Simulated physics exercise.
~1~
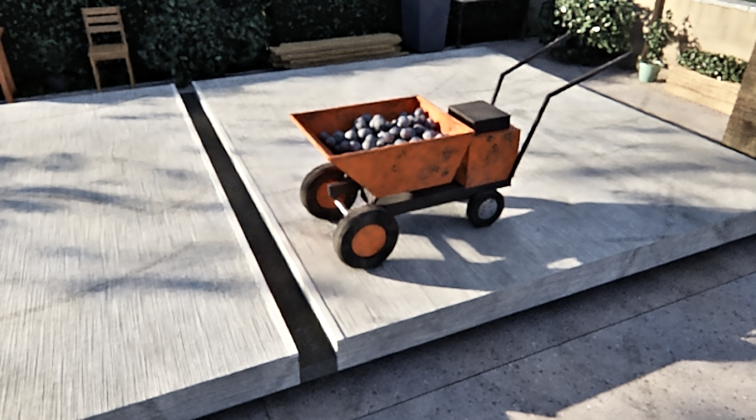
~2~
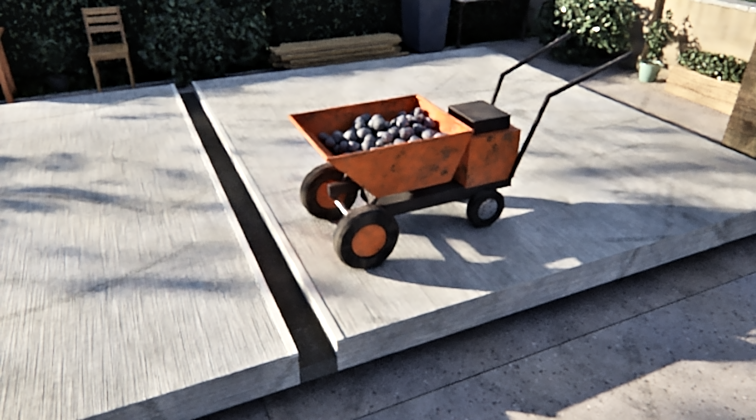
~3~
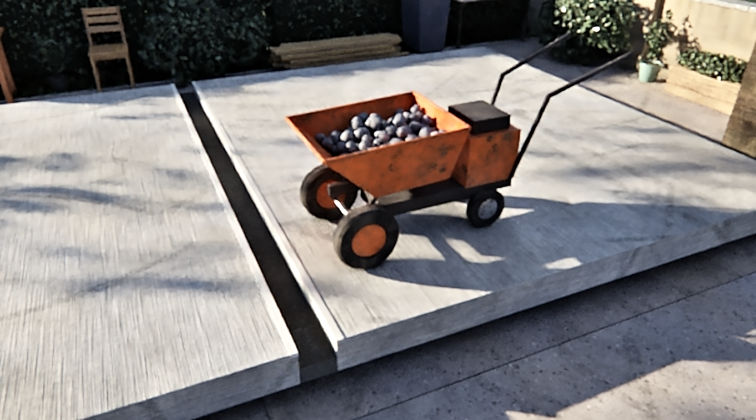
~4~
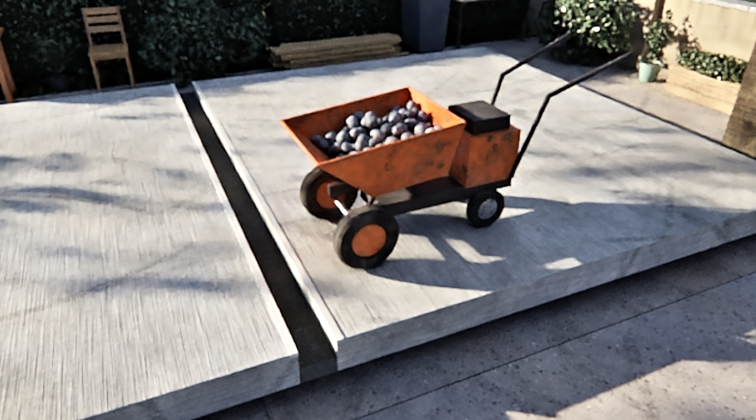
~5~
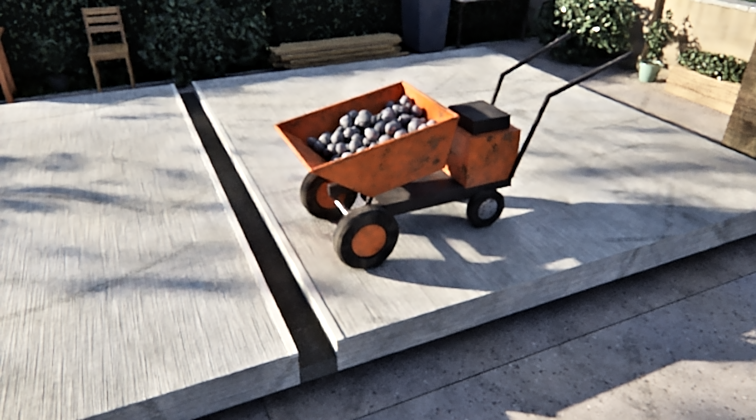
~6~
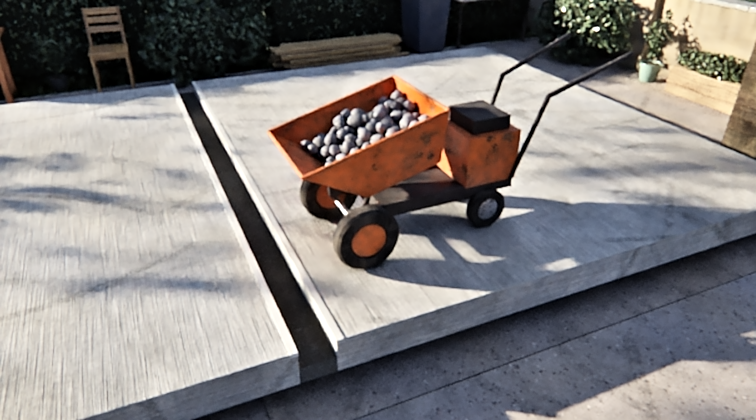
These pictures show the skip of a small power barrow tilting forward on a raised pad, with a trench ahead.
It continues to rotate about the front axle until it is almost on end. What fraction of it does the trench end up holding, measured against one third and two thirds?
As it goes, the trench's share doesn't make a third.
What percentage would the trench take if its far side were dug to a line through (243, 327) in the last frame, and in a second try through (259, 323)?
Estimated share: Try 1 approx. 50 in a hundred, try 2 approx. 30 in a hundred.
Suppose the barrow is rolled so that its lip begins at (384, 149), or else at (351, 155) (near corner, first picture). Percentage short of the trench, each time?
10 % and 0 %.
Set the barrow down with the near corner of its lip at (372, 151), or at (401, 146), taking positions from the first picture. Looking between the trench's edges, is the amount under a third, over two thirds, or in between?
Record - trial one: Between a third and two thirds; trial two: One to two thirds.
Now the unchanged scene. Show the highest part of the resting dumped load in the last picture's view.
At about (227, 255).
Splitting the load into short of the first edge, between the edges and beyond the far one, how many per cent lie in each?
Short 0, between 0, beyond 80 %.
Soon after the last picture, skip tipped steeply; all in the skip.
A little later, skip tipped right over; most in the skip; about a quarter beyond it; a stray few falling.
Later still, skip tipped right over; about a quarter in the skip; most beyond it.
At rest, skip tipped right over; about a quarter in the skip; none in or heaped over the trench; most beyond it.
